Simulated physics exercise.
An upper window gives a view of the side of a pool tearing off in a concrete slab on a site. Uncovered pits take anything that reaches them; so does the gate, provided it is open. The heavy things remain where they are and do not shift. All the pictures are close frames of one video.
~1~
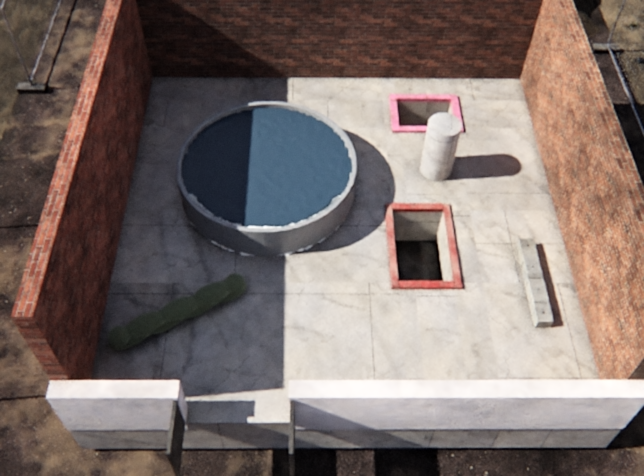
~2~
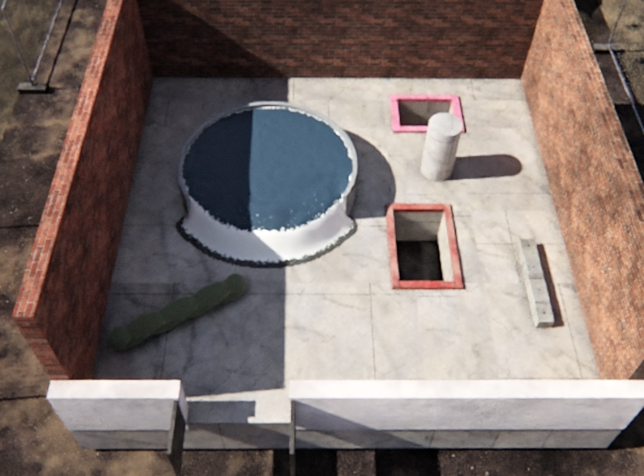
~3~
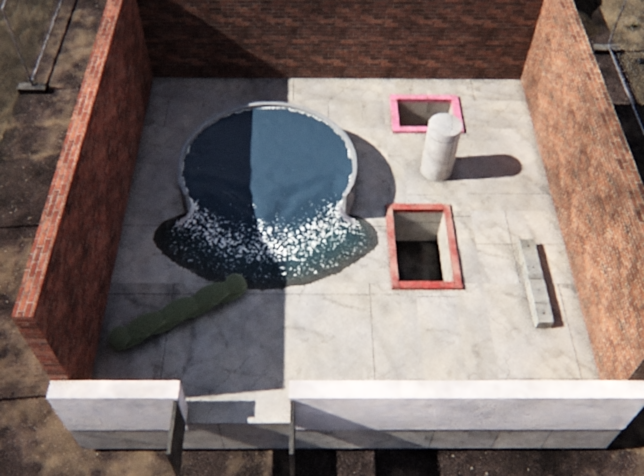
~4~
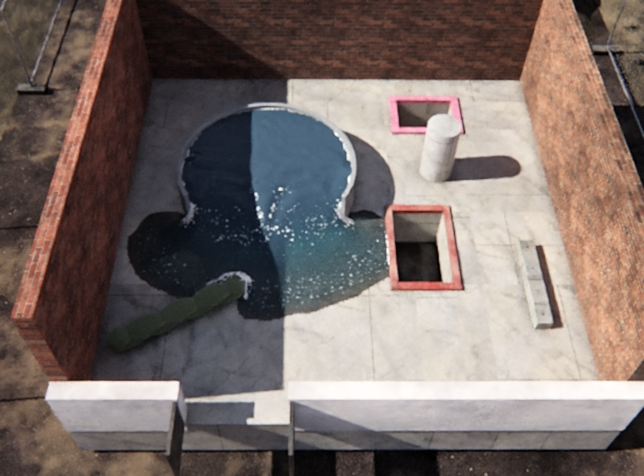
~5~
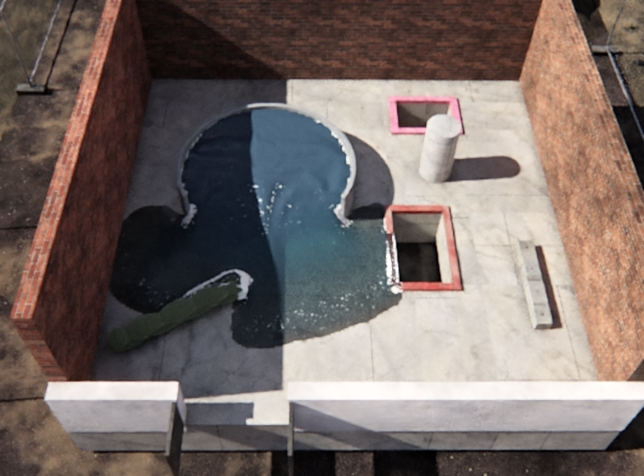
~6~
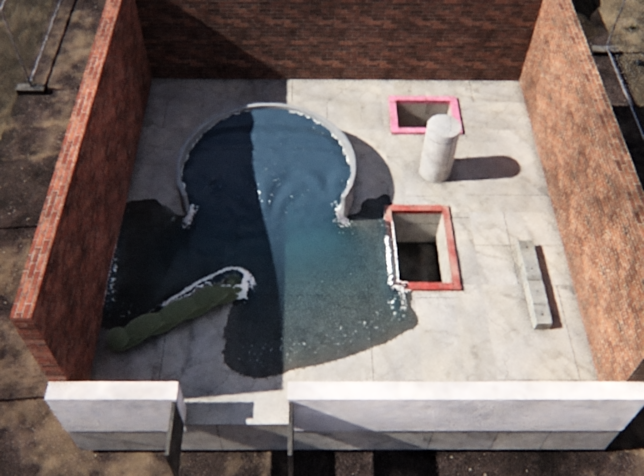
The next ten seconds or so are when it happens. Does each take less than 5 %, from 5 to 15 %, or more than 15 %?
It ends like this: The gate takes more than 15 %; the red pit takes less than 5 %; the pink pit takes less than 5 %.
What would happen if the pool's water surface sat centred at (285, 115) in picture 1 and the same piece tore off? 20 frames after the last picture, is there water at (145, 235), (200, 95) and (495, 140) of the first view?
Soaked - unflooded - unflooded.
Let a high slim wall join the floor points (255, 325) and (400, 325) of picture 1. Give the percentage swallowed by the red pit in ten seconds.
The red pit takes 14 parts in a hundred.
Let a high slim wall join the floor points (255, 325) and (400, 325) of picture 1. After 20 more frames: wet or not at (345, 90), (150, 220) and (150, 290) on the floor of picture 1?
As the points were listed, they come out free from flooding, taken by the flood, and finally taken by the flood.
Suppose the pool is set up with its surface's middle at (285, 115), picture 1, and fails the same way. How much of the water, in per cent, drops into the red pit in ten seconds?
I'd put the red pit at 8 % of the whole.
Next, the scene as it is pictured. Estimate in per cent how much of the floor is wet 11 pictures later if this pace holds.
I'd say 40 per cent.
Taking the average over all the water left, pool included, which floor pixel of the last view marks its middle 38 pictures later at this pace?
Somewhere around (325, 262) in the last view.
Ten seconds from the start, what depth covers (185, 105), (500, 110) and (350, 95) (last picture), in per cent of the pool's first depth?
About 10, 16, 12 %.
A moment on, water covers 35 % of the floor; the gate 1 %, the red pit 1 %, the pink pit 0 %.
Next, water covers 40 % of the floor; the gate 3 %, the red pit 2 %, the pink pit 0 %.
Then, water covers 50 % of the floor; the gate 9 %, the red pit 2 %, the pink pit 0 %.
Later, water covers 80 % of the floor; the gate 15 %, the red pit 2 %, the pink pit 0 %.
In the end, water covers 95 % of the floor; the gate 20 %, the red pit 3 %, the pink pit 1 %.
